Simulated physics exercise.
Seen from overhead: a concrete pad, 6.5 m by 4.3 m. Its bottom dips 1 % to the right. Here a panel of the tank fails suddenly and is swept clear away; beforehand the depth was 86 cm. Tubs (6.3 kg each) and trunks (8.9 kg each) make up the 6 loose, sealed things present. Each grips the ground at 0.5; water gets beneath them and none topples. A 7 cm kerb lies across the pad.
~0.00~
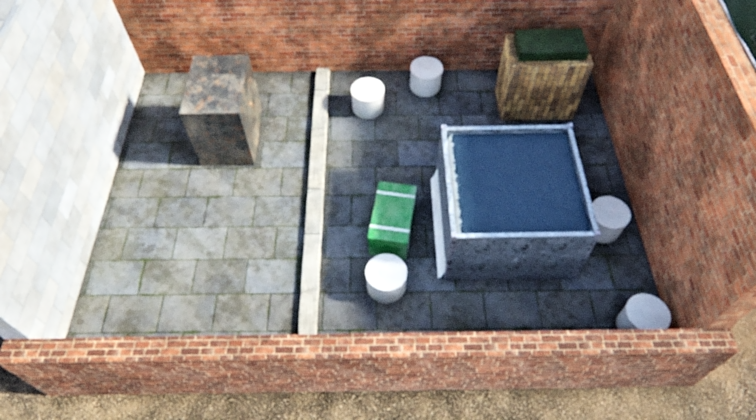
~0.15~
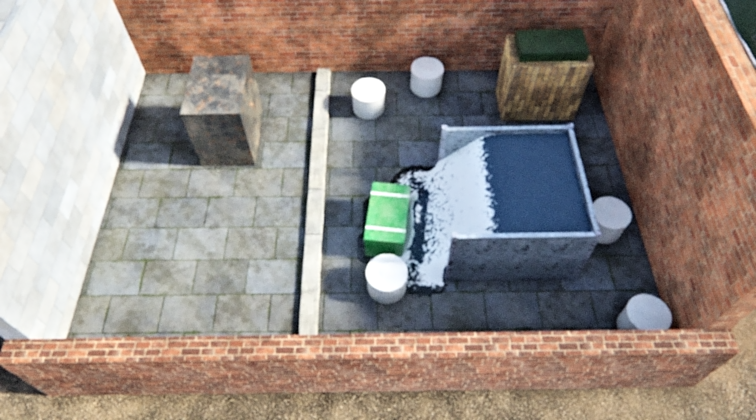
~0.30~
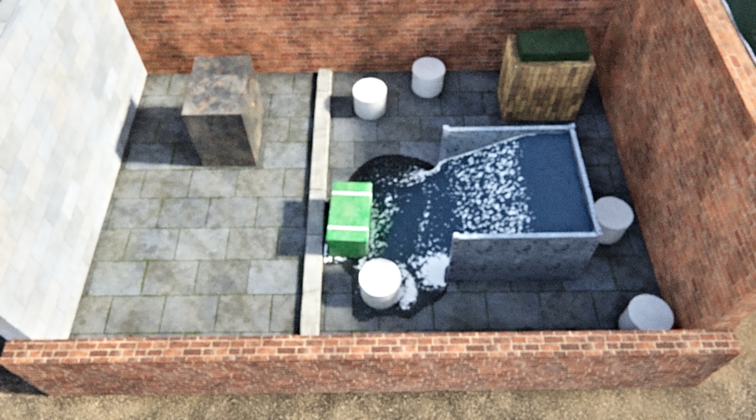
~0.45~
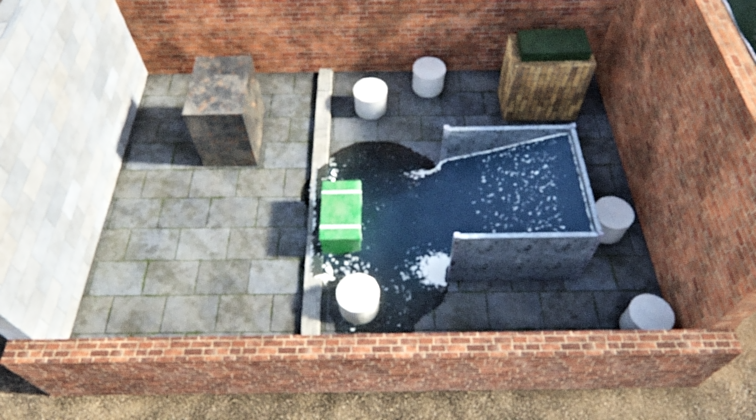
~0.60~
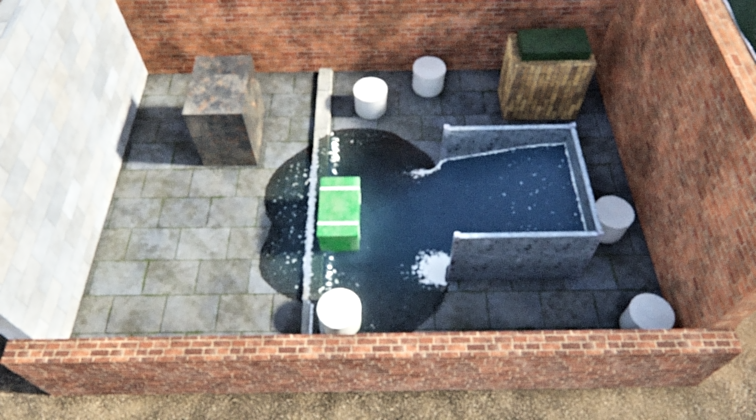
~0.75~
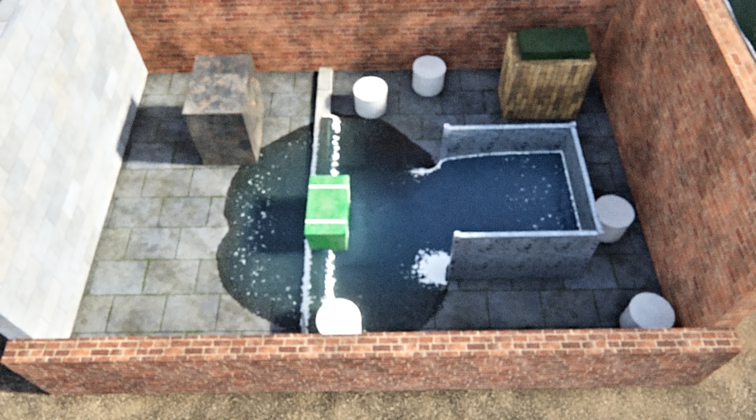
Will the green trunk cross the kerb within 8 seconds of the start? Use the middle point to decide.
Outcome: Green trunk goes beyond the kerb.
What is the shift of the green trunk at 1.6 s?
Around 250 cm from the start by that time.
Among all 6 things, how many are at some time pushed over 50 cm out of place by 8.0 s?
Total: 5.
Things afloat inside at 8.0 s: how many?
At that instant the tally stands at 6.
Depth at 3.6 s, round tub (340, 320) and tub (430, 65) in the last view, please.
I'd estimate 10 cm for the first and 3 cm for the second.
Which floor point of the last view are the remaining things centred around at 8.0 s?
Mean floor pixel: About (517, 199).
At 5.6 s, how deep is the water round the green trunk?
Roughly 8 cm deep.
After 1.6 s the green trunk is near (164, 212), 2.7 m from its start, afloat; 1 of 6 are over the mark; 2 afloat.
After 3.6 s the green trunk is near (181, 157), 2.7 m from its start, afloat; 2 of 6 are over the mark; 1 afloat.
After 5.6 s the green trunk is near (191, 170), 2.5 m from its start, afloat; 1 of 6 are over the mark; 4 afloat.
After 8.0 s the green trunk is near (211, 199), 2.2 m from its start, afloat; 1 of 6 are over the mark; 6 afloat.
